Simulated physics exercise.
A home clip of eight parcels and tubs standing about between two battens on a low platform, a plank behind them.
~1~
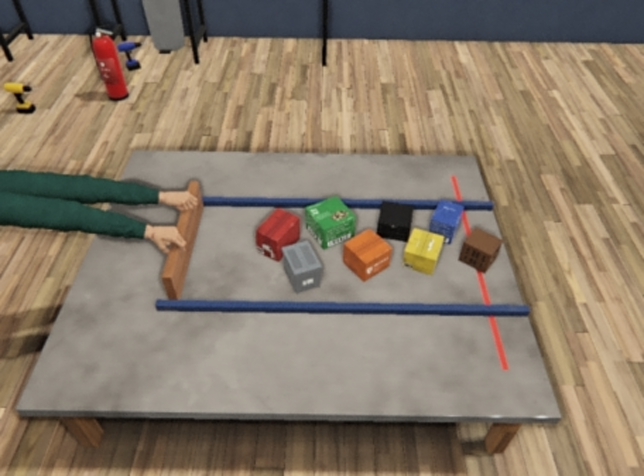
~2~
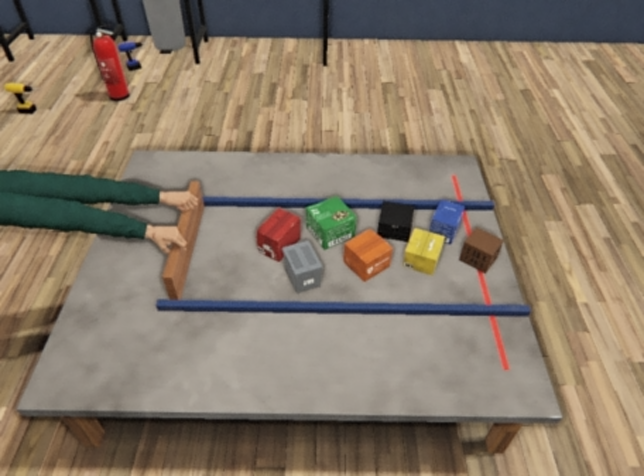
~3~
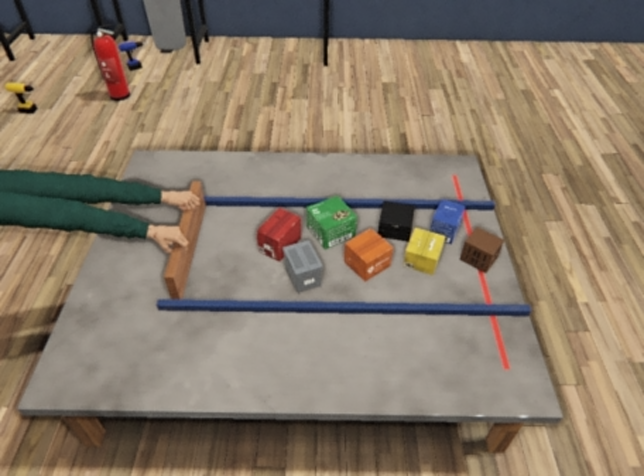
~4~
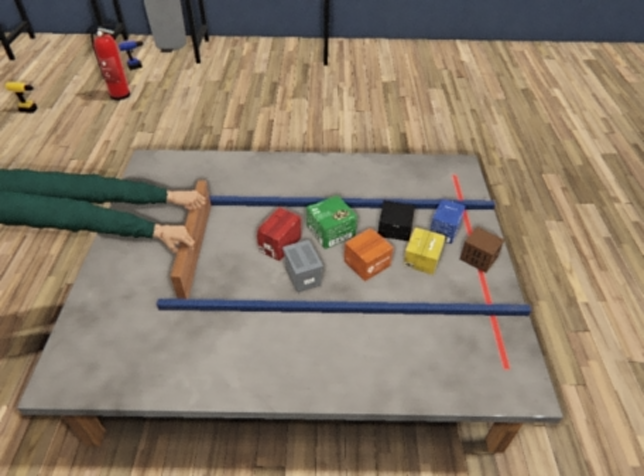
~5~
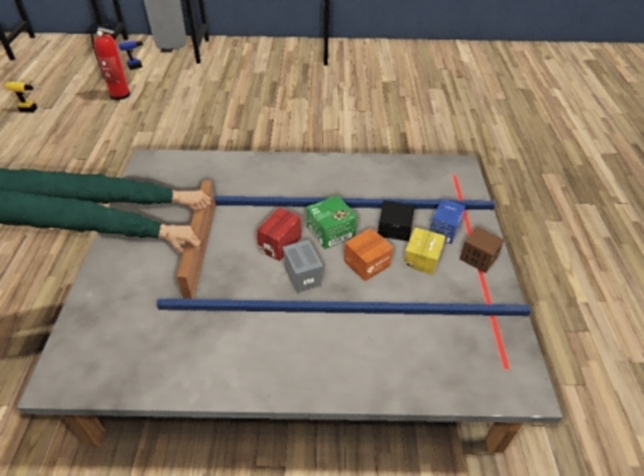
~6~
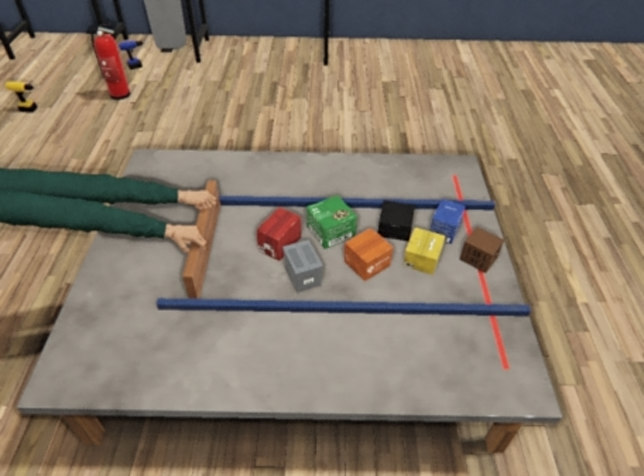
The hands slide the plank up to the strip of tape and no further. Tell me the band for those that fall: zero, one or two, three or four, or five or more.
The number that fall off is five or more.
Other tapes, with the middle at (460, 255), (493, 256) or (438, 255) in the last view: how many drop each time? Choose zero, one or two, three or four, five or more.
The falls would be either three or four; 5 or more; three to four.
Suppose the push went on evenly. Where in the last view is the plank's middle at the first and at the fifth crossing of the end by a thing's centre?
Near (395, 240) and (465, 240).
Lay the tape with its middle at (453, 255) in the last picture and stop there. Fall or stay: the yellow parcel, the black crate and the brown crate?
The yellow parcel falls, the black crate falls, the brown crate falls.
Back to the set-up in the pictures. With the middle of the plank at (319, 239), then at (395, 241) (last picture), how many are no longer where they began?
4 and 8.
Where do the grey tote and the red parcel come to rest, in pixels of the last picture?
The grey tote at (501, 273), the red parcel at (489, 235).
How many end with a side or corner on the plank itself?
The number is 2.
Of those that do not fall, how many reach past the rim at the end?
Overhanging: 0.
Soon after, none off yet; brown crate at rest near (481, 250); blue box at rest near (447, 221); yellow parcel at rest near (424, 251).
After that, none off yet; brown crate at rest near (481, 250); blue box displaced a little near (465, 222); yellow parcel displaced a little near (436, 252).
And then, two off so far; brown crate on its way down near (527, 285); blue box on its way down near (519, 271); yellow parcel displaced well along near (499, 247).
In the end, the number that fall off is five or more; gone, green box, orange box, black crate, yellow parcel, blue box and brown crate.
